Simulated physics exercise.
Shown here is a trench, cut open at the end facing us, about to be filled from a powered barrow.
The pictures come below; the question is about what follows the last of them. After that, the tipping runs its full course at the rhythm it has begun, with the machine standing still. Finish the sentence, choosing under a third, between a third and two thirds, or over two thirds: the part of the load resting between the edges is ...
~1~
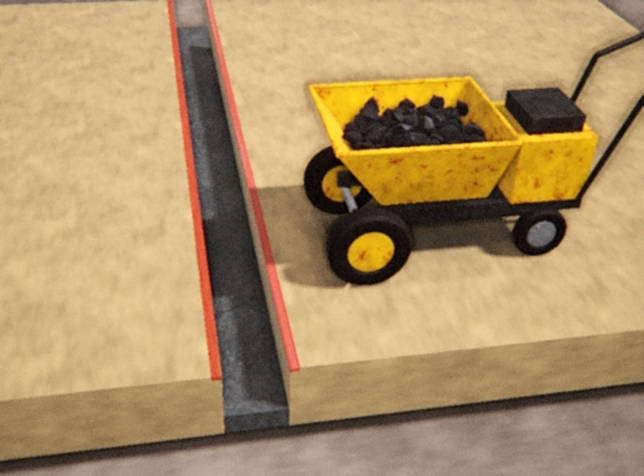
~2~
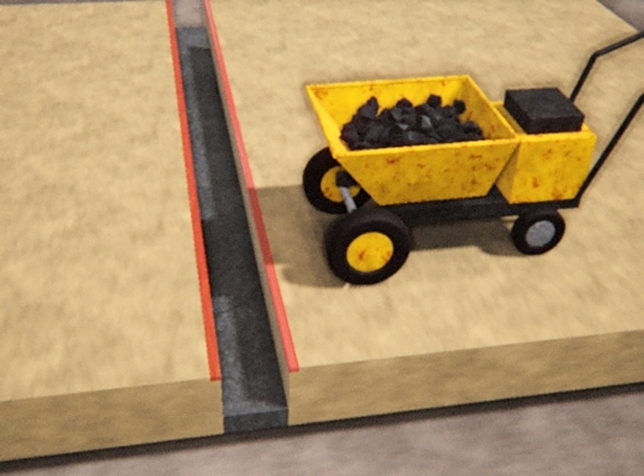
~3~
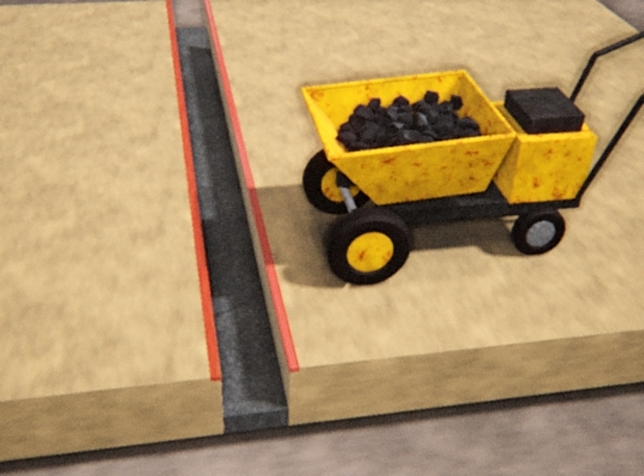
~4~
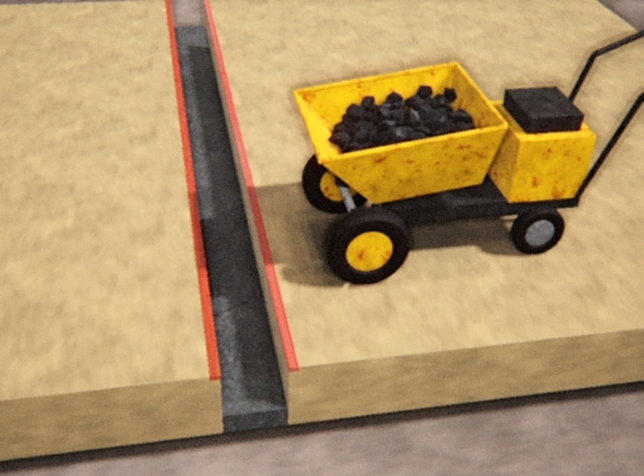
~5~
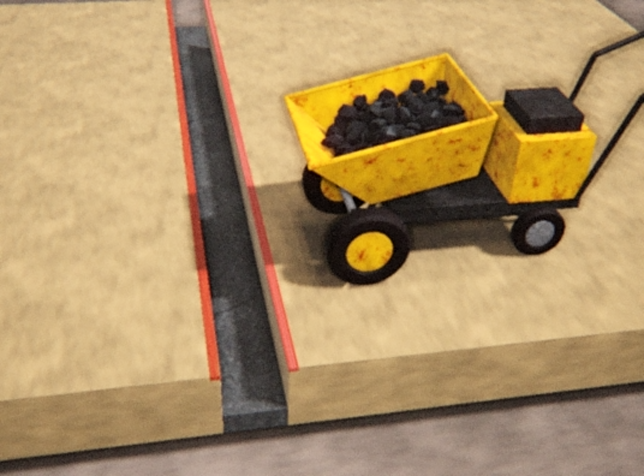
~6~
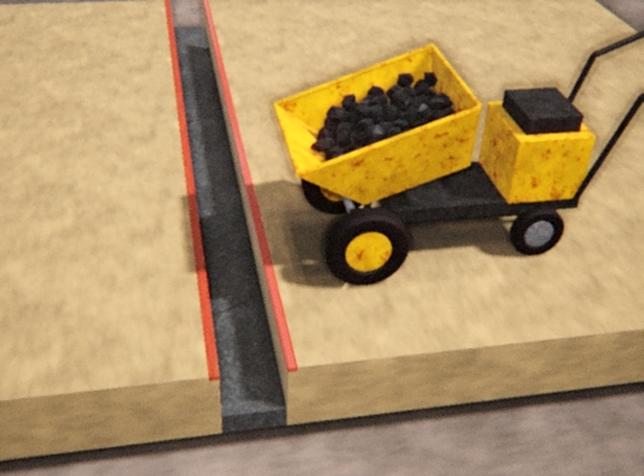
The part between the edges is over two thirds of the load.
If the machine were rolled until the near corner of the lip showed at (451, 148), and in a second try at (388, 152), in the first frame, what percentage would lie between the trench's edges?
First spot: About 20 percent; second spot: About 80 percent.
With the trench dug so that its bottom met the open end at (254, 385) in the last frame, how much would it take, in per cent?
40 %.
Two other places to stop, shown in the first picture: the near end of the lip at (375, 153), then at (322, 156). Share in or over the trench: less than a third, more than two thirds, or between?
Lab note - position 1: More than two thirds; position 2: One to two thirds.
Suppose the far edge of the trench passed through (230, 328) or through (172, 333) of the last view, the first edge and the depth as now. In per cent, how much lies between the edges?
Roughly 40 per cent, and 100 per cent.
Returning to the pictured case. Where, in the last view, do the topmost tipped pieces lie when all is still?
Summit once settled: About (169, 243).
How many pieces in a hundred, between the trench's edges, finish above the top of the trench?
Estimate: Close to 5 in a hundred.
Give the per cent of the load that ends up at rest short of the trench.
My estimate is around 0 percent.
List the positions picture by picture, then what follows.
Lip of the skip (339, 155), level; top of the load (425, 127), lumps of coal; first edge of the trench (284, 322); far edge (210, 330), the trench under half as wide as the skip, and about as deep as wide, in the first frame.
Lip of the skip (336, 156), level; top of the load (423, 126), in the second frame.
Lip of the skip (331, 158), tipped barely; top of the load (427, 129), in the third frame.
Lip of the skip (321, 161), tipped a little; top of the load (420, 125), in the fourth frame.
Lip of the skip (311, 167), tipped a little; top of the load (420, 125), in the fifth frame.
Lip of the skip (299, 175), tipped clearly; top of the load (418, 109); first edge of the trench (282, 322); far edge (208, 330), in the sixth frame.
Just after the last frame, skip tipped steeply; every one in the skip.
A moment on, skip tipped right over; roughly two thirds in the skip; roughly a quarter in or heaped over the trench; about a tenth beyond it.
Further on, skip tipped right over; about a tenth in the skip; the larger part in or heaped over the trench; roughly a quarter beyond it.
When it is over, skip tipped right over; just a few in the skip; the larger part in or heaped over the trench; roughly a quarter beyond it.
